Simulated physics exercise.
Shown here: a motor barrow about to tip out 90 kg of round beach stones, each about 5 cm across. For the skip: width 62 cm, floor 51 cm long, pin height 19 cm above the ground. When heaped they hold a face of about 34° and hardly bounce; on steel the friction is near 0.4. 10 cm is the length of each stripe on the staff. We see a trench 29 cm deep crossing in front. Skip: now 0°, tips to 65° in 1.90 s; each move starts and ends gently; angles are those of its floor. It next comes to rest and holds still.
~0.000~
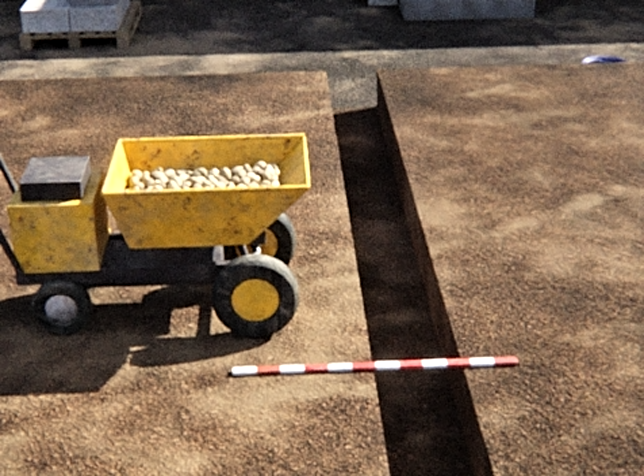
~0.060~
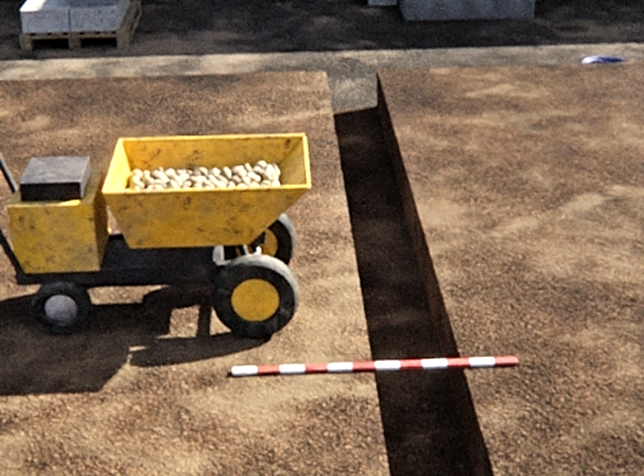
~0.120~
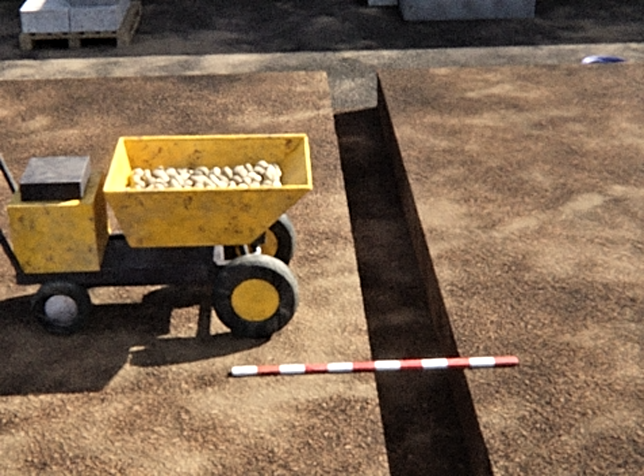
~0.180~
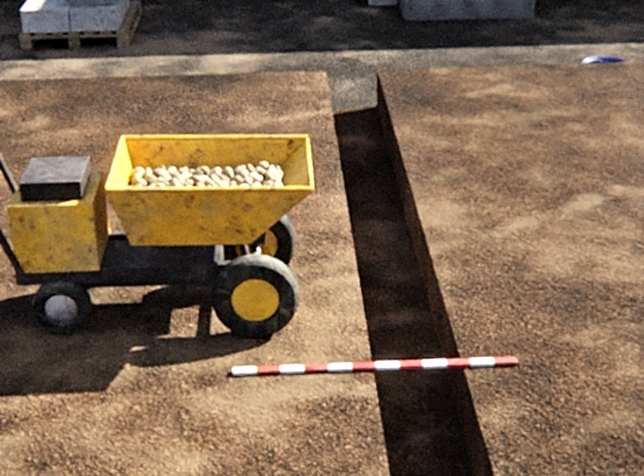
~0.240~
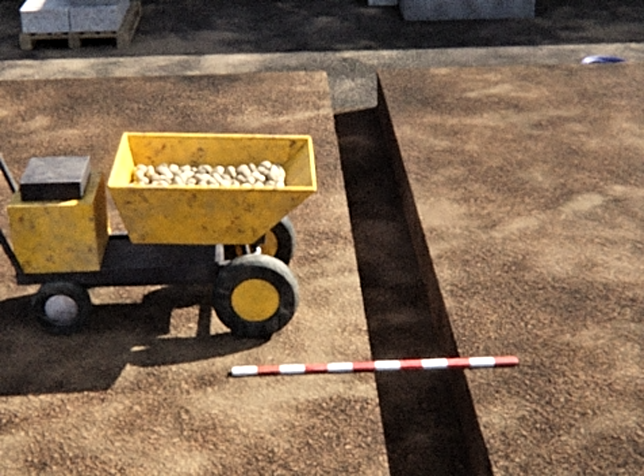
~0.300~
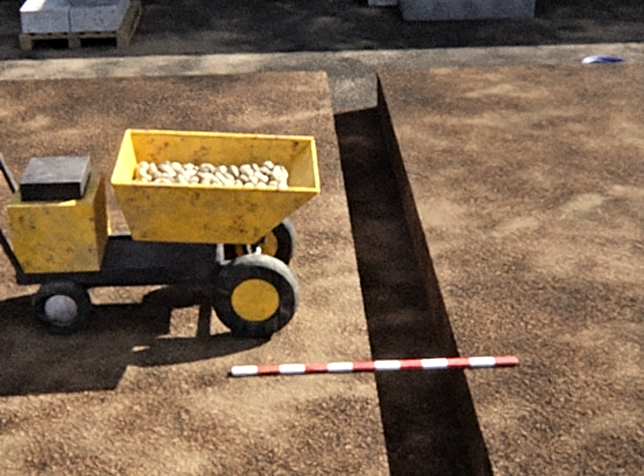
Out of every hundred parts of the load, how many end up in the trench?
Close to 94 in a hundred.
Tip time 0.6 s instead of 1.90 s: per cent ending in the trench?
I'd put it at some 65 in a hundred.
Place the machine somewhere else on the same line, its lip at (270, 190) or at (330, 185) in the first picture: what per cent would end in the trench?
Near 100 per cent from the first place, 65 from the second.
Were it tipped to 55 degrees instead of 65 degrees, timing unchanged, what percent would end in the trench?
Roughly 90%.
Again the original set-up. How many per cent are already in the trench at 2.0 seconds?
Approx. 55 % of the load.
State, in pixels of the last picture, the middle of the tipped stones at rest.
I'd point somewhere around (413, 340).
After 1.4 s the floor is at 55°; 100 % in the skip; the foremost stones are at (387, 248).
After 2.0 s the floor is at 65°; 38 % in the skip, 57 % in the trench, 5 % past the trench; the foremost stones are at (489, 297).
After 2.3 s the floor is at 65°; 12 % in the skip, 82 % in the trench, 6 % past the trench; the foremost stones are at (530, 291).
After 4.3 s the floor is at 65°; 0 % in the skip, 94 % in the trench, 6 % past the trench; the foremost stones are at (540, 290).
